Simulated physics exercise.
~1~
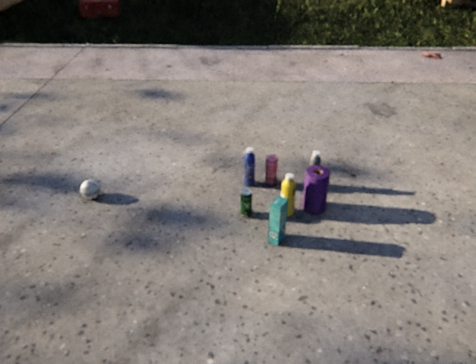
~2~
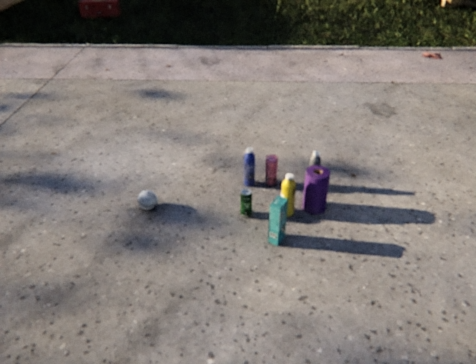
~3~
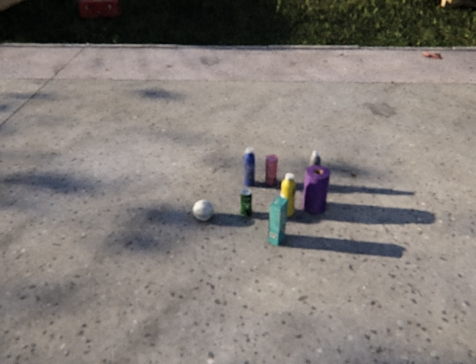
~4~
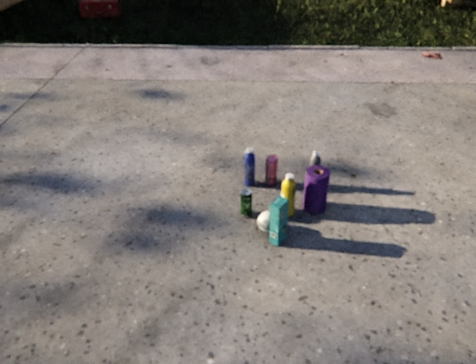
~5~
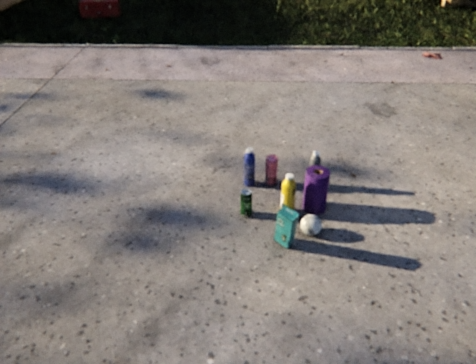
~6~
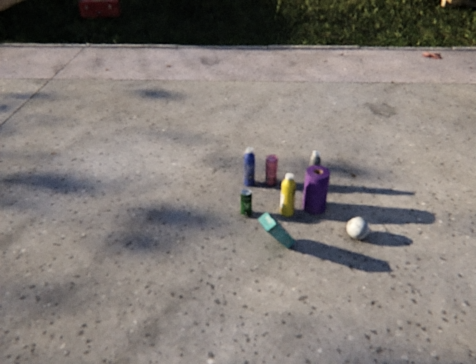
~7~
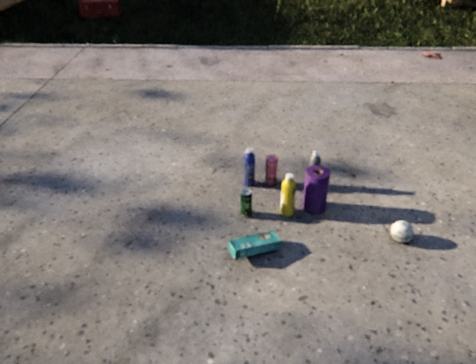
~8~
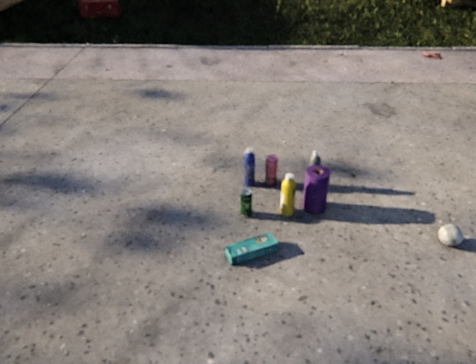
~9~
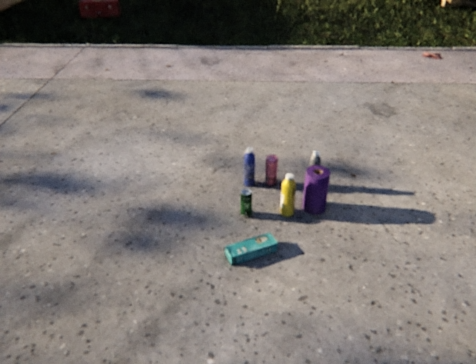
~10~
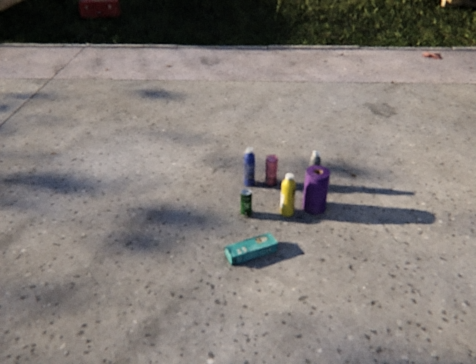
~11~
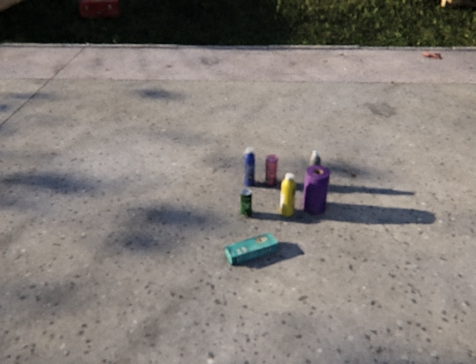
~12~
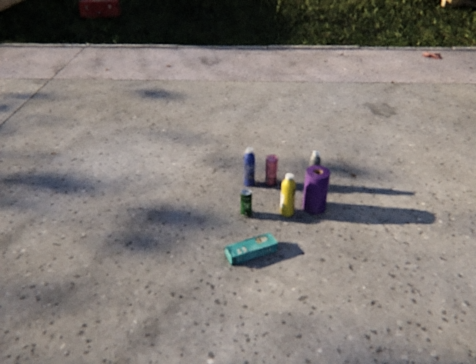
A white ball rolls in from the left across a speckled concrete floor, seen from slightly above with a strip of grass along the far edge. To the right of centre stands a loose cluster of upright containers, with a blue bottle, a pink can and a grey bottle behind, a green can, a yellow bottle and a purple container further forward, and a turquoise carton nearest. The ball passes the green can and knocks the carton, then rolls on and leaves at the right. The carton tips and settles on its side, while the others remain standing.
